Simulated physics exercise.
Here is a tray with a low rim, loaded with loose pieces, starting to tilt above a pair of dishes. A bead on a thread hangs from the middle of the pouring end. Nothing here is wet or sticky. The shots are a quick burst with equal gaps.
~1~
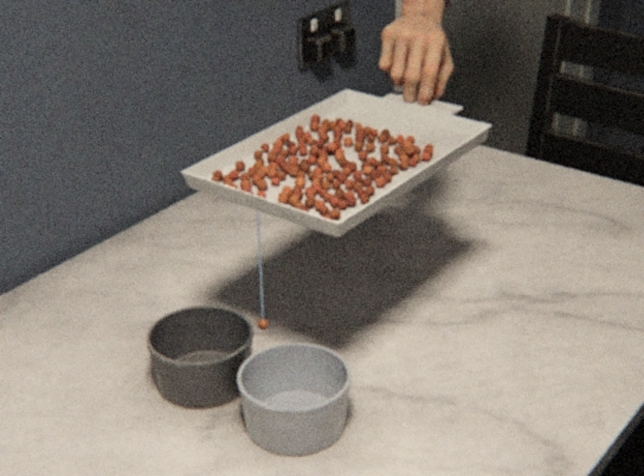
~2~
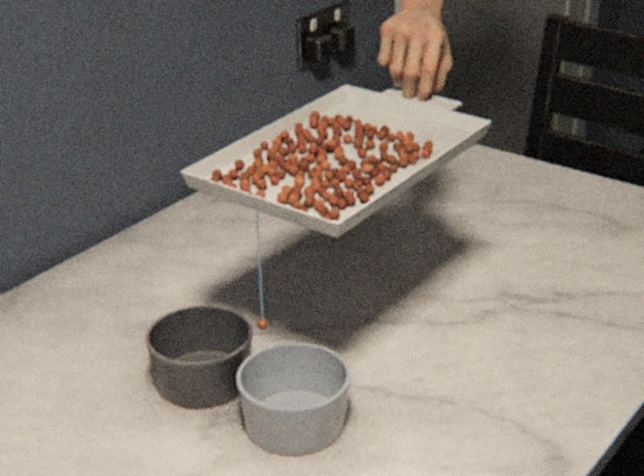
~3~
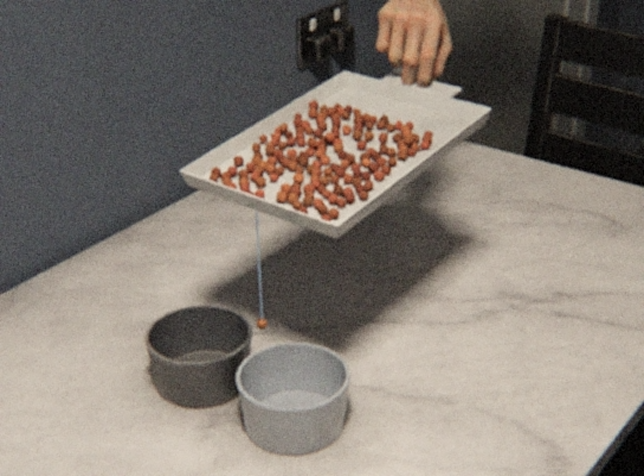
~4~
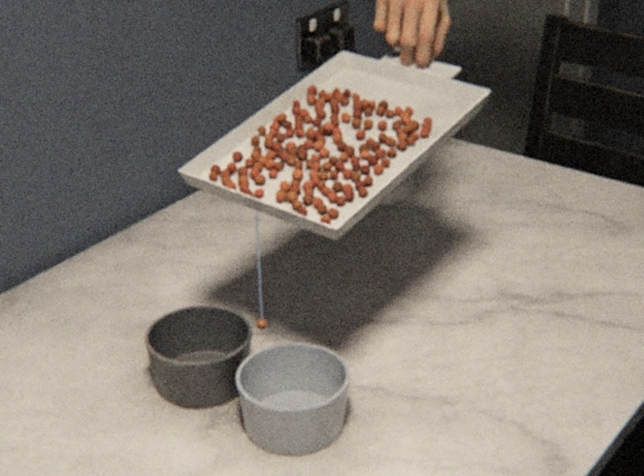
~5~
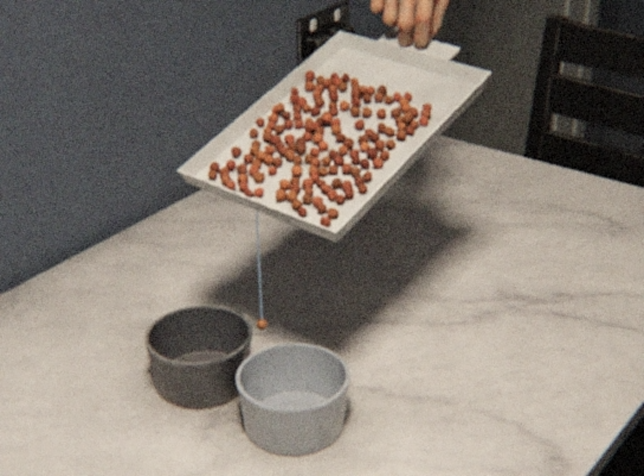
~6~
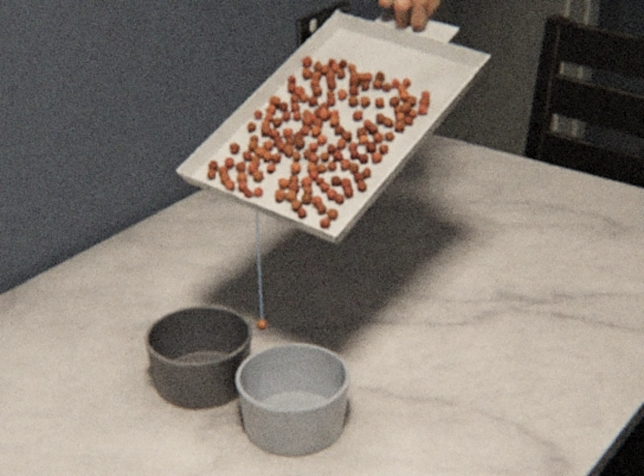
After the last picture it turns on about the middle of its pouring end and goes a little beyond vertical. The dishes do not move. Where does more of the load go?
More goes to the right dish.
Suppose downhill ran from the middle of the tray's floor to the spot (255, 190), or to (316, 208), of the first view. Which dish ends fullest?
One: The left dish. Two: Right.
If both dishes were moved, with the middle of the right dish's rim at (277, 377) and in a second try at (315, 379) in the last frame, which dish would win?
At the first place right, at the second the right dish.
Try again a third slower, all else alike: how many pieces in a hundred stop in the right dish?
Close to 40 per cent.
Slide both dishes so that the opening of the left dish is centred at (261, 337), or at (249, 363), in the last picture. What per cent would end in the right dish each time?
Near 10 % and 20 %.
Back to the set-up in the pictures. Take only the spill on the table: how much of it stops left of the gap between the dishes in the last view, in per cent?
Roughly 80 in a hundred.
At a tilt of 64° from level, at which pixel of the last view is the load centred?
Around (282, 164).
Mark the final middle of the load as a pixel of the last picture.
Roughly at (240, 441).
Soon after the last picture, tray tipped steeply; all on the tray.
A little later, tray tipped past a quarter turn; nearly all on the tray; a stray few in the right dish; a stray few outside both.
Later still, tray tipped past a quarter turn; about a third in the right dish; a small part in the left dish; about two thirds outside both.
At rest, tray tipped past a quarter turn; about a third in the right dish; a small part in the left dish; about two thirds outside both.
